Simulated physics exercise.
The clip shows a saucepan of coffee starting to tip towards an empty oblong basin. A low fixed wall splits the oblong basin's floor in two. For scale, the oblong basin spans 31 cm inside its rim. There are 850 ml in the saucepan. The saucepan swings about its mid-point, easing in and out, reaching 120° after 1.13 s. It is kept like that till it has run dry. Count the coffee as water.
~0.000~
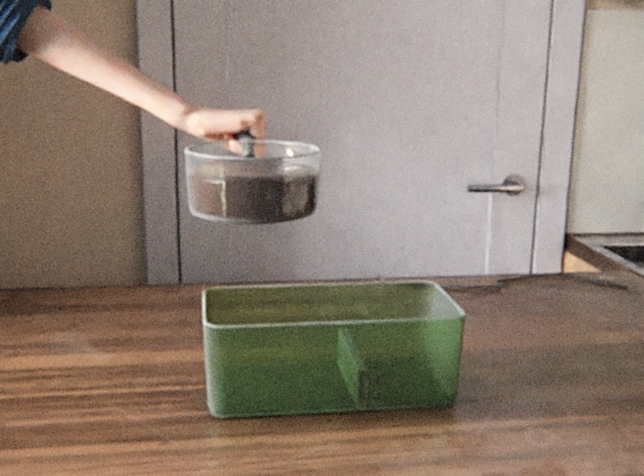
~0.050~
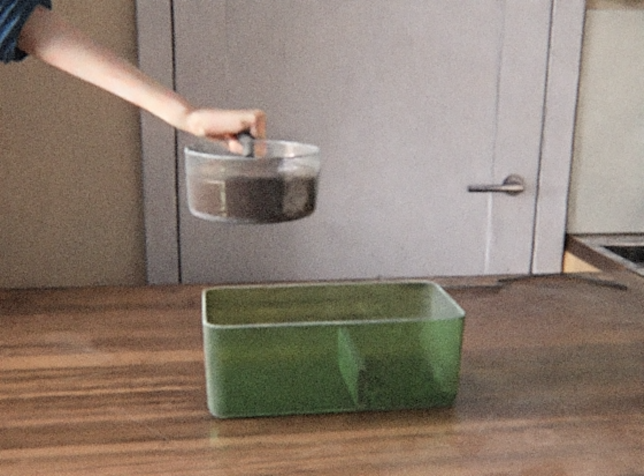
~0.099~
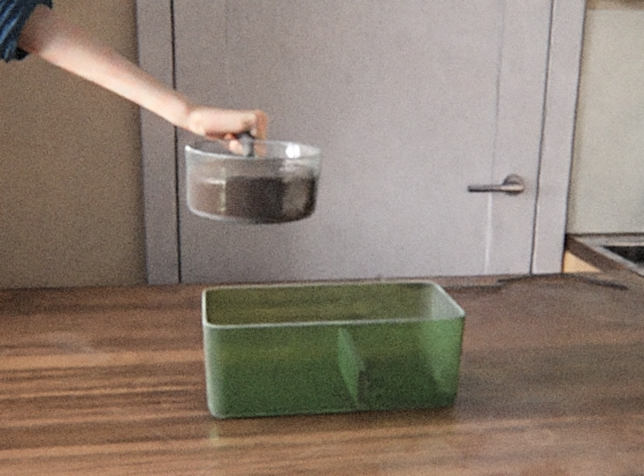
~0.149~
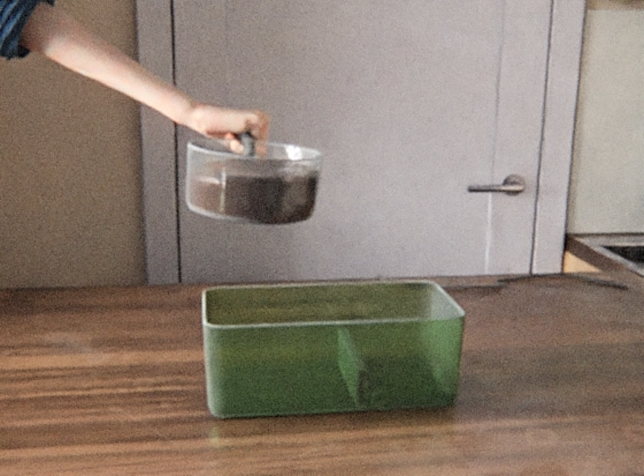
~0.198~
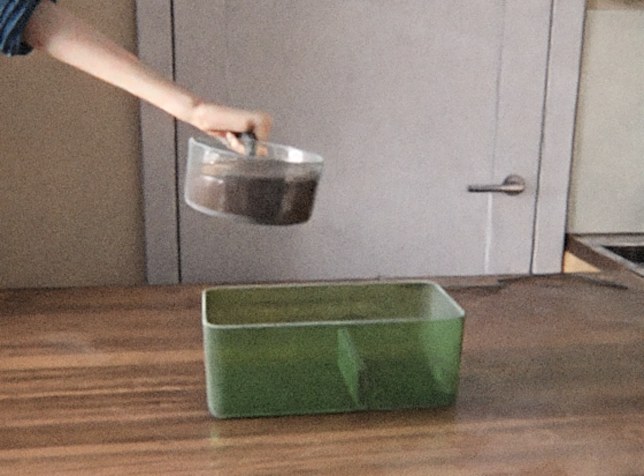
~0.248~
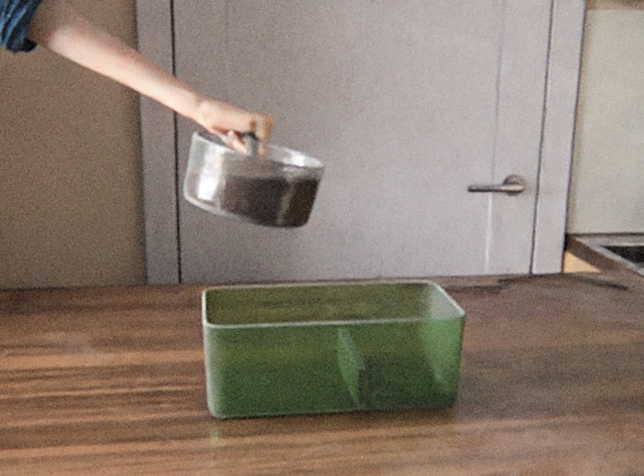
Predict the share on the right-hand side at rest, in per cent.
Roughly 57 per cent is past the wall.
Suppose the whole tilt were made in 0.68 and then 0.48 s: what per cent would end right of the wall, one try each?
In turn about 40 and 30 per cent.
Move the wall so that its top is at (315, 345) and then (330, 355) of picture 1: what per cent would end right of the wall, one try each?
First 85, then 75 per cent.
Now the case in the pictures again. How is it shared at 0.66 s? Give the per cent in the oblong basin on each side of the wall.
Left about 1, right about 14.
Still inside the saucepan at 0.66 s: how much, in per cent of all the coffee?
About 46 per cent.
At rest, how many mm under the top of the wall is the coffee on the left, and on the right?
Some 34 mm on the left and 20 mm on the right.
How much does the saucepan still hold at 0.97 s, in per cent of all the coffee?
Near 4 in a hundred.
After 0.66 s the tilt is 76° and 46 per cent is still to pour, 1 is left of the wall and 14 right of it.
After 0.97 s the tilt is 114° and 4 per cent is still to pour, 30 is left of the wall and 57 right of it.
After 1.28 s the tilt is 120° and 0 per cent is still to pour, 43 is left of the wall and 57 right of it.
After 1.63 s the tilt is 120° and 0 per cent is still to pour, 43 is left of the wall and 57 right of it.
In the end 43 per cent lies left of the wall, 57 right of it and 1 outside.
